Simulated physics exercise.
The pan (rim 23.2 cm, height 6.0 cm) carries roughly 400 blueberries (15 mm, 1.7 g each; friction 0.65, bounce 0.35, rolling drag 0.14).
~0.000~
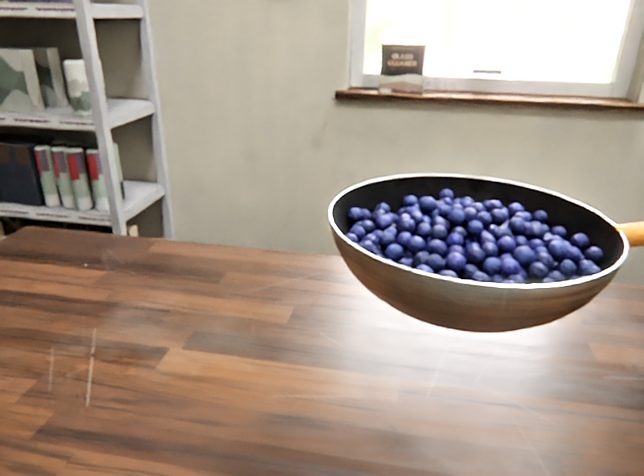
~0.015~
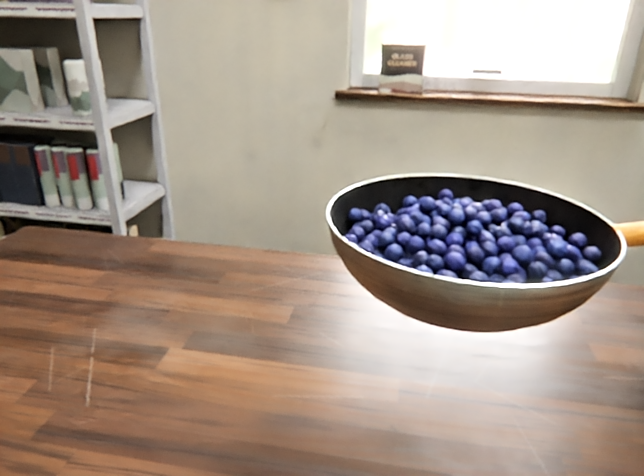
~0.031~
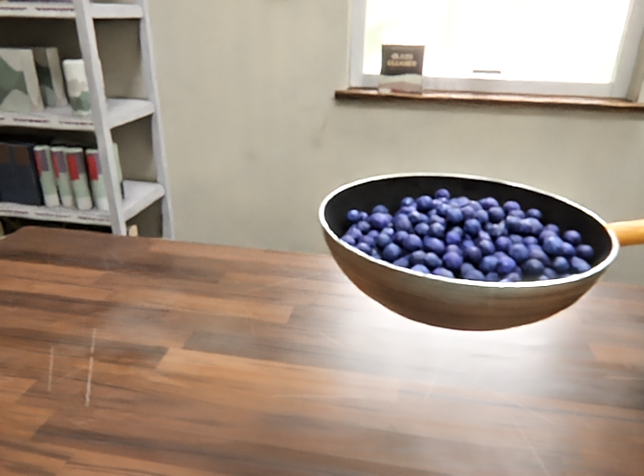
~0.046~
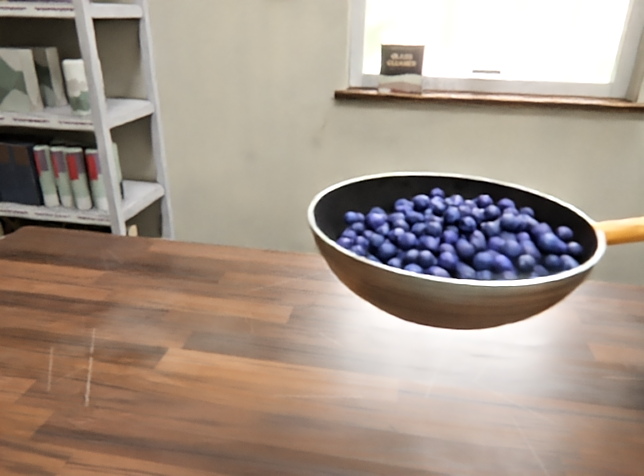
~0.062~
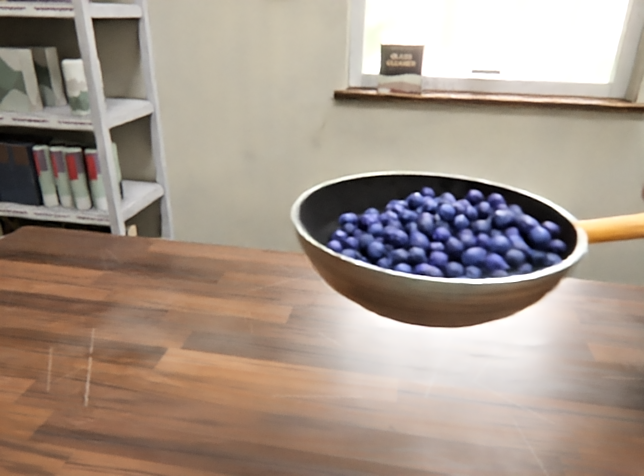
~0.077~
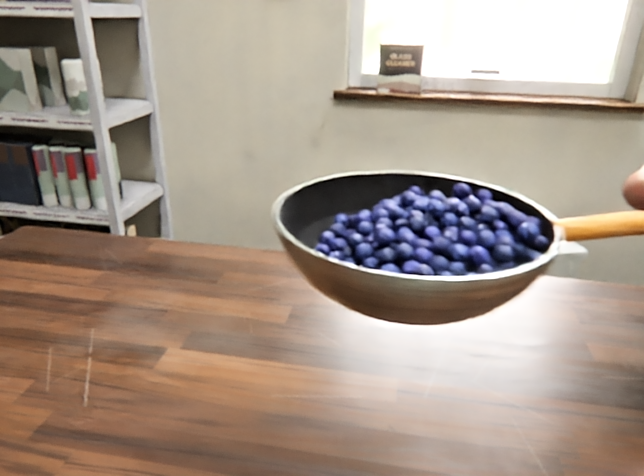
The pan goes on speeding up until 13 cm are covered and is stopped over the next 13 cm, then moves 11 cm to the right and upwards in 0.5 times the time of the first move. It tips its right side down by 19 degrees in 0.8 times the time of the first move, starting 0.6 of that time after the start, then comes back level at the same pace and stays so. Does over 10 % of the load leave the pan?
Lost over.
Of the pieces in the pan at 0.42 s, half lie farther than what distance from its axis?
About 6.0 cm.
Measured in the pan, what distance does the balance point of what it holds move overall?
About 3.5 cm.
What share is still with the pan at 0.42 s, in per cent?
About 95 per cent.
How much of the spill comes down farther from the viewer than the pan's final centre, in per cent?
Some 40 per cent.
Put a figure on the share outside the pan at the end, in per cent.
Roughly 15 per cent.
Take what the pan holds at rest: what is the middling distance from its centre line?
Some 7.0 cm.
After 0.27 s, tilt 15 degrees; pan 100 %; middle of all pieces near (158, 209).
After 0.42 s, tilt 14 degrees; pan 95 %; middle of all pieces near (274, 123).
After 0.57 s, tilt 0 degrees; pan 85 %, in the air 15 %; middle of all pieces near (315, 136).
Then, at 0.71 s, tilt 0 degrees; pan 85 %, in the air 15 %; middle of all pieces near (325, 170).
At rest (1.2 s), pan 85 %, fallen right of where it stops 15 %.
